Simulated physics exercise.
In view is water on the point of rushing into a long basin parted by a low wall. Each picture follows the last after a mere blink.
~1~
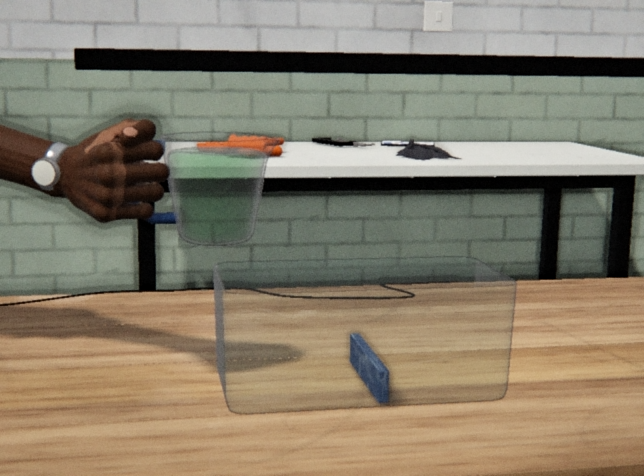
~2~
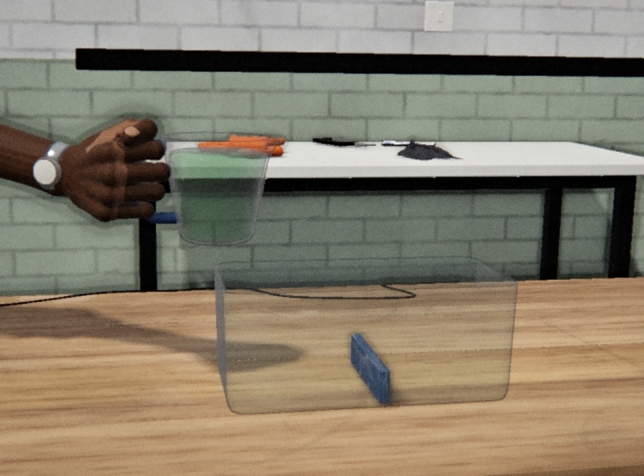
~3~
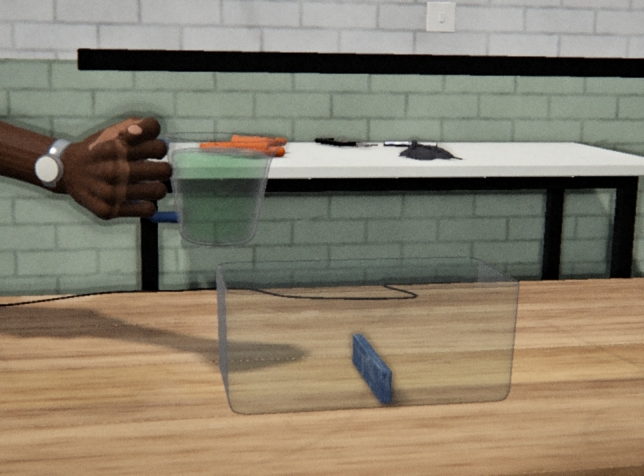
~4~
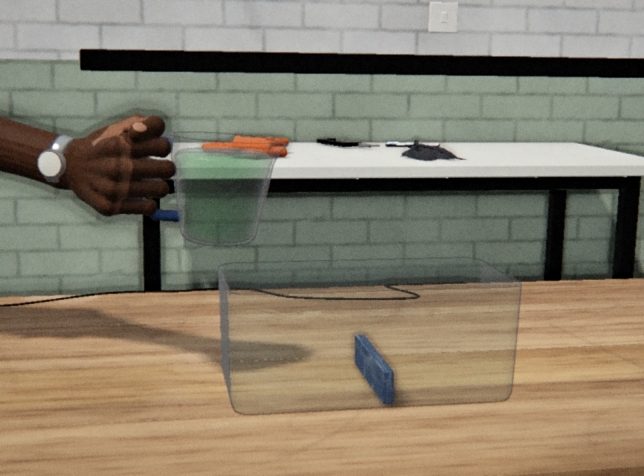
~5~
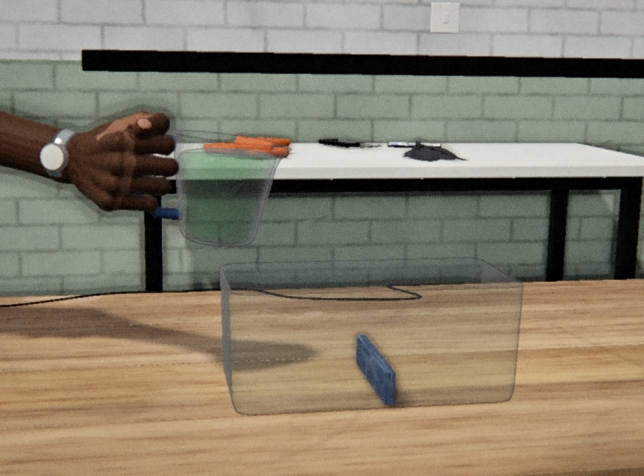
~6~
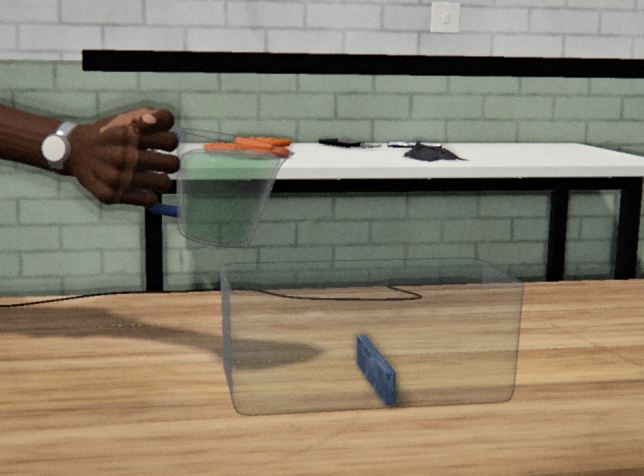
A hand wearing a watch held a clear cup of green liquid above a long clear basin with a small blue wall inside, then tilted the cup slightly to the right.
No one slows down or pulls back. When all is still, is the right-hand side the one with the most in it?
No.
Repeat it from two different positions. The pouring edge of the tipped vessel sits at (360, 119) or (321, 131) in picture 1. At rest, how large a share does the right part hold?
First try 95 %, second try 70 %.
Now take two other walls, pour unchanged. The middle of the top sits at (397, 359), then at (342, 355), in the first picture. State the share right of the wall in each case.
In order, 15 and 45 in a hundred.
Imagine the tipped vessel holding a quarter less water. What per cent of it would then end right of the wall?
About 10 percent.
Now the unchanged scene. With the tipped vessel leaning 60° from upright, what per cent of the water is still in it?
Roughly 75 in a hundred.
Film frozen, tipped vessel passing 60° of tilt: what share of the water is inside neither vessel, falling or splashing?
About 15 %.
A moment on, the tilt is 60° and 75 per cent is still to pour, 9 is left of the wall and 0 right of it.
Next, the tilt is 94° and 20 per cent is still to pour, 67 is left of the wall and 1 right of it.
Then the tilt is 101° and 1 per cent is still to pour, 93 is left of the wall and 5 right of it.
Later the tilt is 101° and 0 per cent is still to pour, 94 is left of the wall and 5 right of it.
Finally, 94 per cent lies left of the wall, 5 right of it and 1 outside.
